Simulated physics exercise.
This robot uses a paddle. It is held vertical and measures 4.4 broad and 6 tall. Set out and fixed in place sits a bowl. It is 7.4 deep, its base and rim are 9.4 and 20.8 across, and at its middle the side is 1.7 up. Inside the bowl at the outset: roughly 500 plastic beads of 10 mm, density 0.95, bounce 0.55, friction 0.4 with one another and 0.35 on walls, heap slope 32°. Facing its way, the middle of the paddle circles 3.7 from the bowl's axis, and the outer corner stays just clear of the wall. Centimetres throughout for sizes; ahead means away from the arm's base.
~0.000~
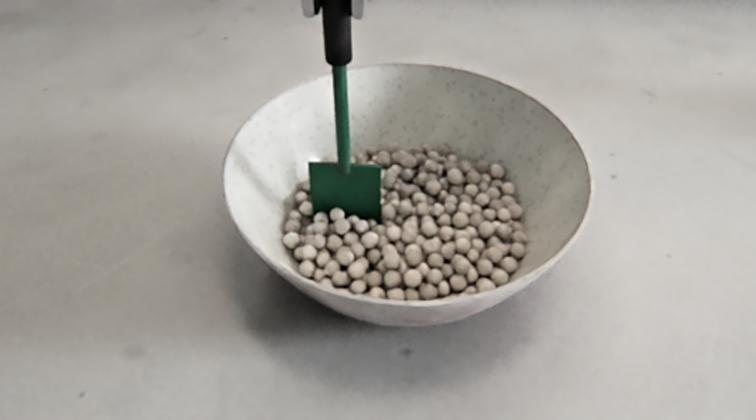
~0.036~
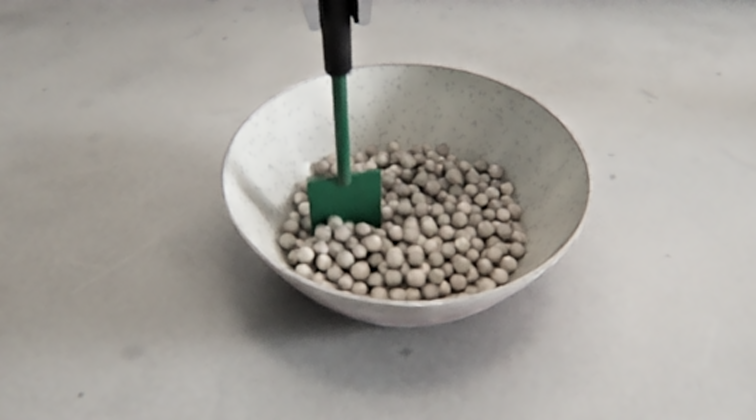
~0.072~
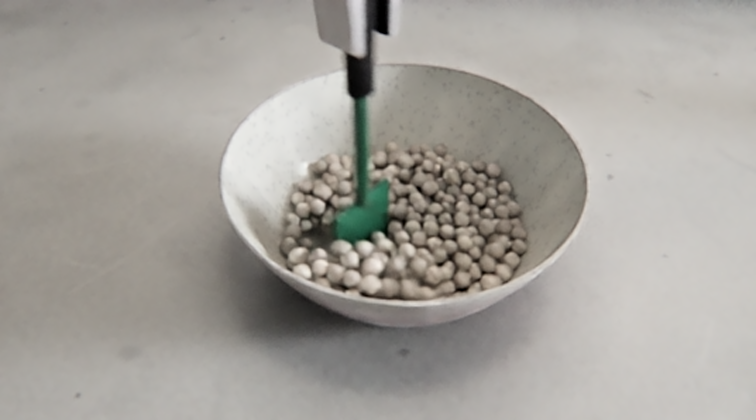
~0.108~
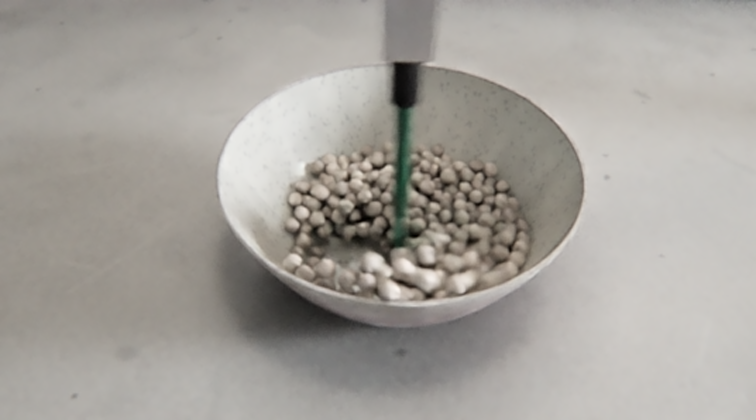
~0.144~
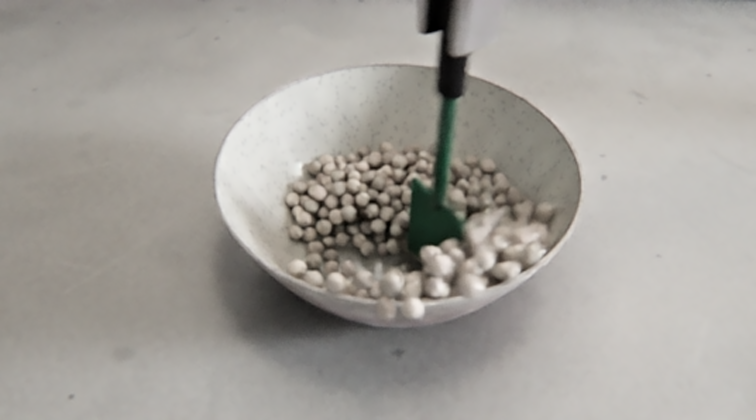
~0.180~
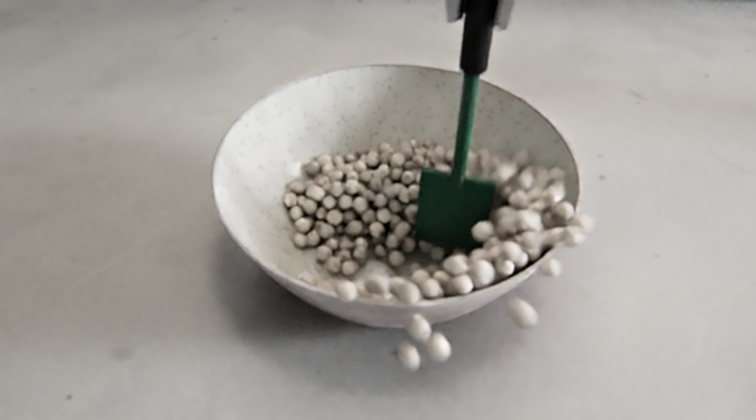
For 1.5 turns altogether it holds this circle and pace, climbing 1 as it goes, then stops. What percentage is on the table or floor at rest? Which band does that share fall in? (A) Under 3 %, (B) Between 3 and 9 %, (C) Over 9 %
Between 3 and 9 % (B).
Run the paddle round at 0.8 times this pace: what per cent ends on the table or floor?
That gives some 0 percent.
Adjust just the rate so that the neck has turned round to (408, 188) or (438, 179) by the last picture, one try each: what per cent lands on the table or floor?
Around 0 and 0 percent, in that order.
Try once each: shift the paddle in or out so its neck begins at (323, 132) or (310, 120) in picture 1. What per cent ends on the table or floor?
Some 25 and 15 per cent.
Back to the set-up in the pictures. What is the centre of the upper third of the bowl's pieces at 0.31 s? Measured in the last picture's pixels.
Roughly pixel (391, 125).
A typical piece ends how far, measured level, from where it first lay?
About 7 centimetres.
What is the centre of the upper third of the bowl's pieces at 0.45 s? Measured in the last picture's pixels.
Centre, approx.: (341, 222).
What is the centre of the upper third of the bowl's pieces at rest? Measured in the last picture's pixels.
About (417, 192).
After 0.31 s, 308° round, highest piece 9 above the table; 478 in the bowl, 12 on the table or floor, 8 in flight or on the tool.
After 0.45 s, 89° round, highest piece 8 above the table; 470 in the bowl, 25 on the table or floor, 3 in flight or on the tool.
After 0.72 s, 180° round, highest piece 7 above the table; 469 in the bowl, 29 on the table or floor.
After 1.42 s, 180° round, highest piece 5 above the table; 469 in the bowl, 29 on the table or floor.
At rest, 469 in the bowl, 29 on the table or floor. That is 6 % on the table or floor.
